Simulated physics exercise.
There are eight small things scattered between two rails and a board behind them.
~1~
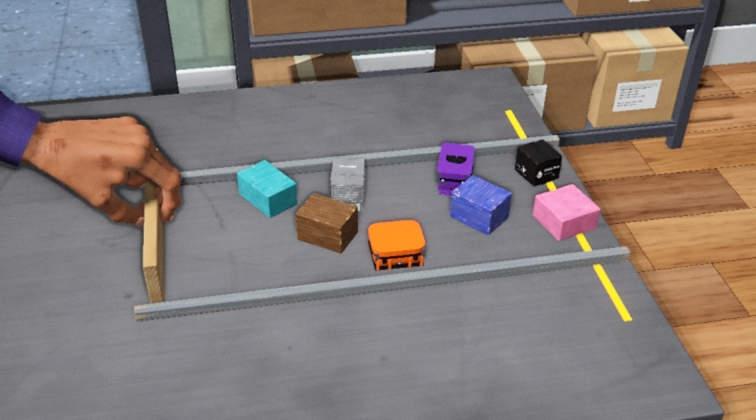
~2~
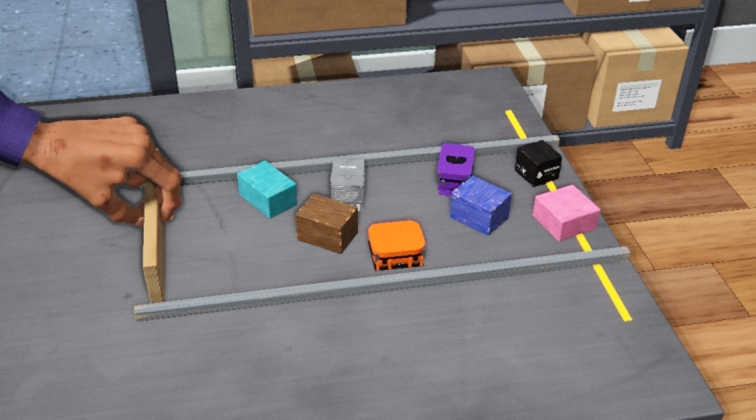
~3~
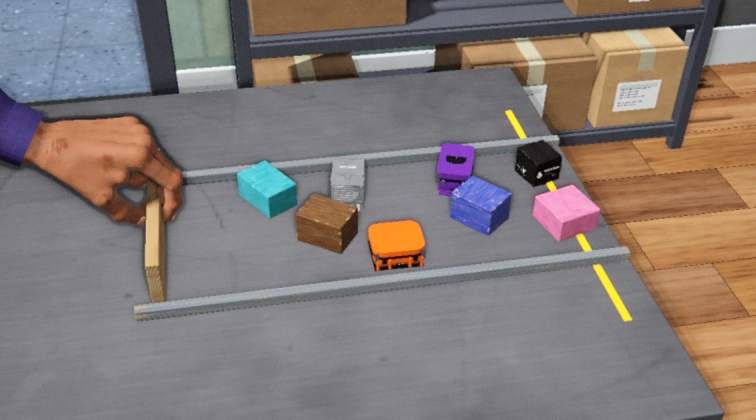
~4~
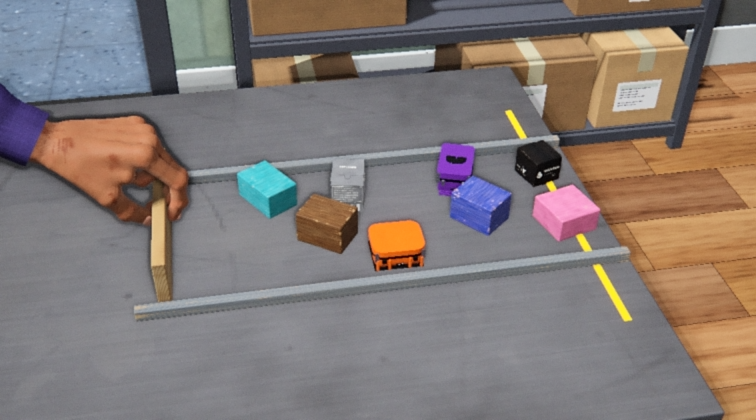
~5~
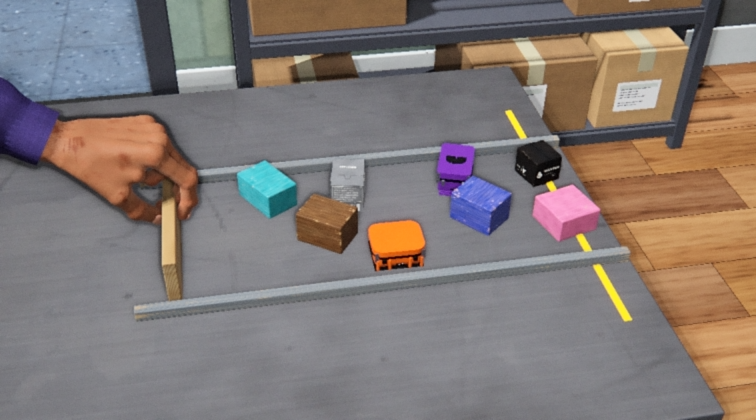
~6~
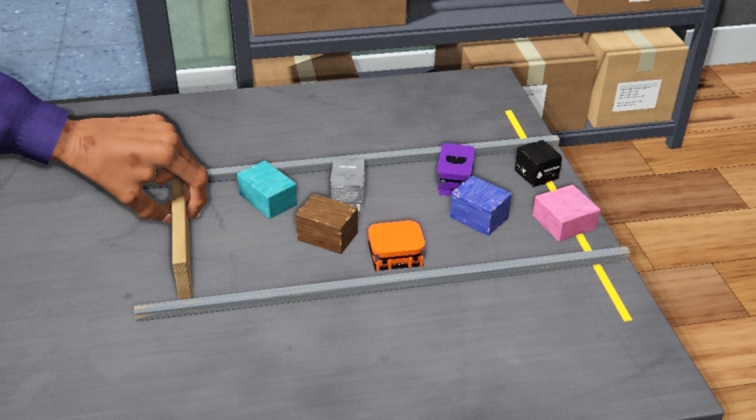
On a grey tabletop in front of shelves of cardboard boxes, eight small colourful blocks and cases sit scattered between two rails. A hand at the left holds a wooden board upright, barely moving at first, then slides it slightly right, while the objects stay still.
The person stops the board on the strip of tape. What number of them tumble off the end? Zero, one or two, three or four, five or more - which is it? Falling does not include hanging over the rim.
Looks like at least five go over the edge.
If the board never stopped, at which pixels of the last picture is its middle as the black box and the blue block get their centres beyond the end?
First one: Around (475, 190). Other one: Around (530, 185).
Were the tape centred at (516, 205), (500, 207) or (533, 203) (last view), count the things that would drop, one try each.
3, 2, 4.
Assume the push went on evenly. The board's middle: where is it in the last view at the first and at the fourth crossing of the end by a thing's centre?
It sits around (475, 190) and after that around (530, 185).
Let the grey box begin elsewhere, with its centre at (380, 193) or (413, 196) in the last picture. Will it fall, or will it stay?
Taking the two places in turn: It fails to stay, then it fails to stay.
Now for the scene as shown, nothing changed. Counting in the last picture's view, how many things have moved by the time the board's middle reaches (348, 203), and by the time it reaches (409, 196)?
I get 4 at the one place and 6 at the other.
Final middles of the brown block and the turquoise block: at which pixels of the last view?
The first near (584, 185), the second near (561, 163).
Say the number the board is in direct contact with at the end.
The count comes out at 3.
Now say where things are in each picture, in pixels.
The first picture shows pink block (566, 212); black box (538, 163); blue block (481, 205); board (155, 223); tape (559, 200).
The second picture shows black box (538, 163); purple case (455, 170).
The third picture shows blue block (480, 206); turquoise block (267, 189).
The fourth picture shows pink block (566, 213); grey box (348, 185).
The fifth picture shows black box (538, 163); orange case (396, 246).
The sixth picture shows pink block (566, 213); black box (538, 163); blue block (480, 206); board (182, 220); tape (559, 200).
Soon after, none off yet; pink block at rest near (566, 213); black box at rest near (538, 163); blue block at rest near (480, 206).
In the end, the number that fall off is five or more; gone, grey box, purple case, blue block, black box and pink block.
